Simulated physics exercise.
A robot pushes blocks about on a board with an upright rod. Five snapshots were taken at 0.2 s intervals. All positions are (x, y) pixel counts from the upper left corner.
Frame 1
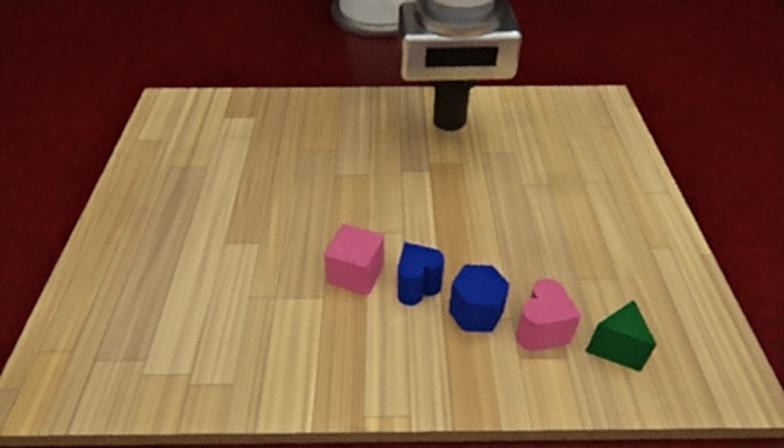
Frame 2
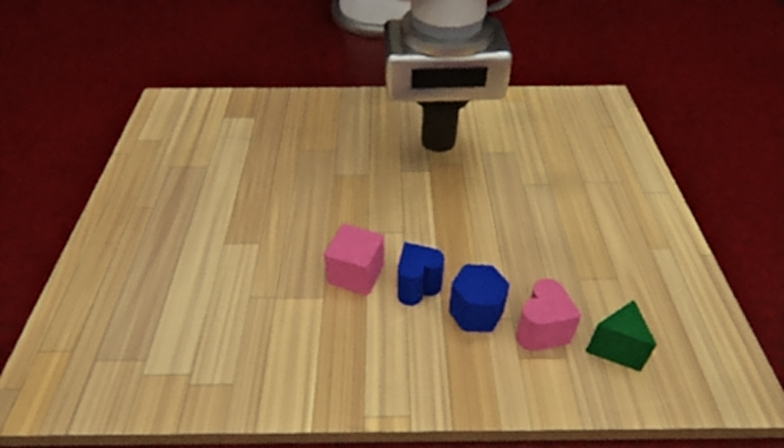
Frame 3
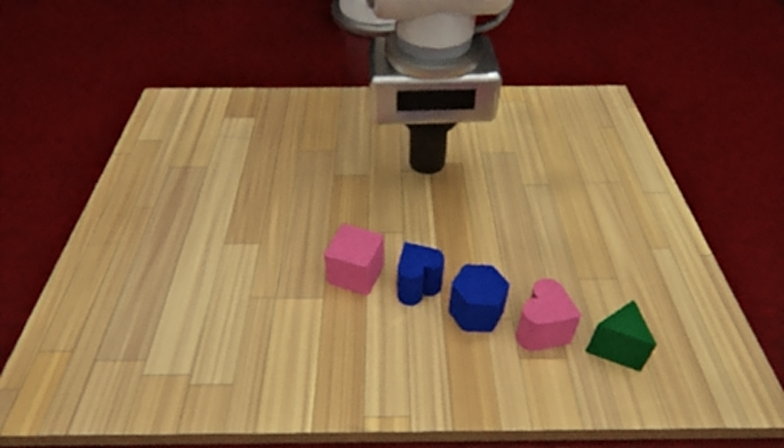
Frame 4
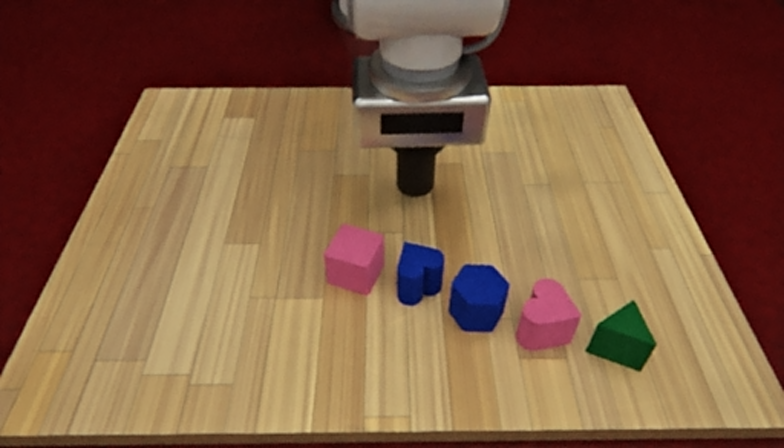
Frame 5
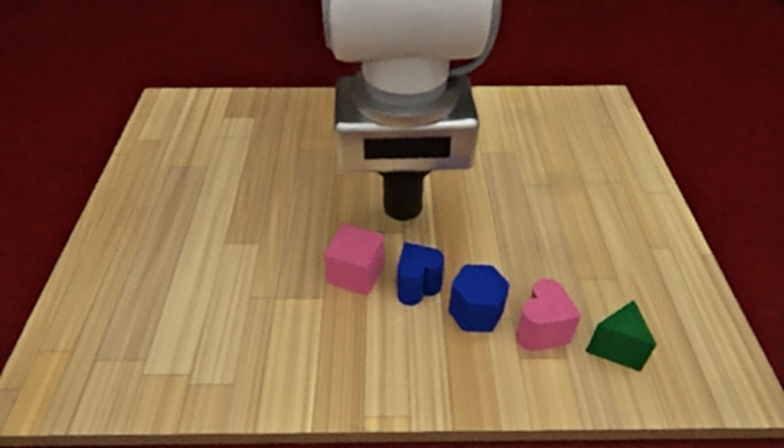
Robot arm moving its black rod forward and slightly left over a wooden board, toward pink, blue and green blocks lying still.
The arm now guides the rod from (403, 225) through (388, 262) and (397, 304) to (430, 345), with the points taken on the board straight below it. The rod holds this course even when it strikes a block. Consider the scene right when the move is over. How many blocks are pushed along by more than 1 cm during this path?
Three or more.
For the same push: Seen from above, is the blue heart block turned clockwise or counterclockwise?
Viewed from overhead, the blue heart block winds up turned anticlockwise.
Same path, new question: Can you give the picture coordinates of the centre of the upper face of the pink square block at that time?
The pink square block ends near (342, 260).
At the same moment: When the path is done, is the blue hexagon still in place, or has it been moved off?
The result: It moves.
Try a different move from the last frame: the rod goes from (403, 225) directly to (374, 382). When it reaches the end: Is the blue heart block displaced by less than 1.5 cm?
My answer is no.
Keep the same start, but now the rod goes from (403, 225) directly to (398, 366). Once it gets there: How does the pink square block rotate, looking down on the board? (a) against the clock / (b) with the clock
It's b.
The first path, step by step. One third of the way, rod at (388, 245); pink square block at (347, 251), turned 20° clockwise.
Two thirds of the way, rod at (397, 288); pink square block at (342, 260), turned 55° clockwise; blue heart block at (440, 279), turned 15° anticlockwise; blue hexagon at (490, 286).
At the end, rod at (432, 329); pink square block at (342, 260), turned 55° clockwise; blue heart block at (453, 283), turned 45° anticlockwise; blue hexagon at (499, 287); pink heart block in place.
